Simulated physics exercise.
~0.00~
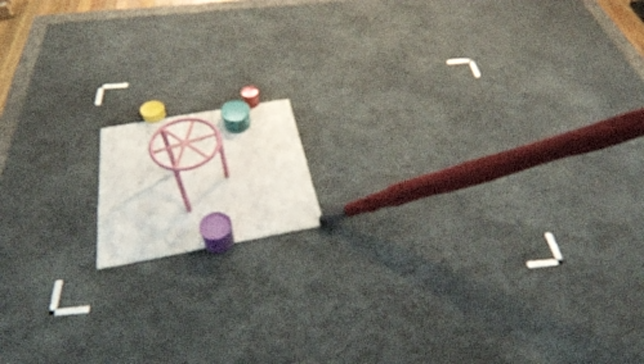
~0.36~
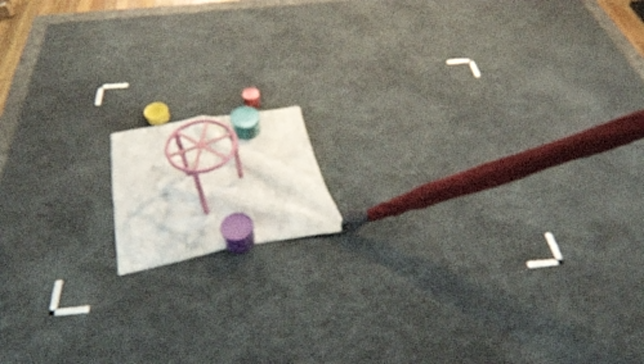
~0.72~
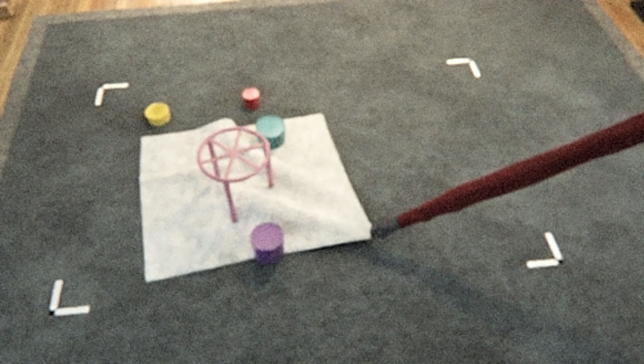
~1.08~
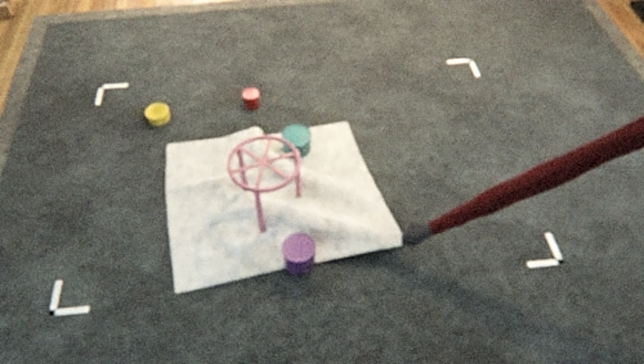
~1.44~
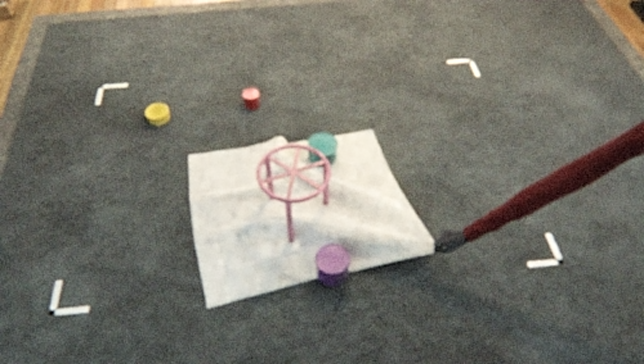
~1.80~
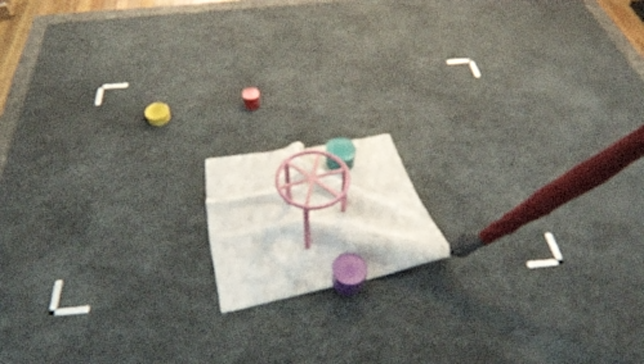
On the living-room floor, a dark red pole drags a rug carrying three objects right.
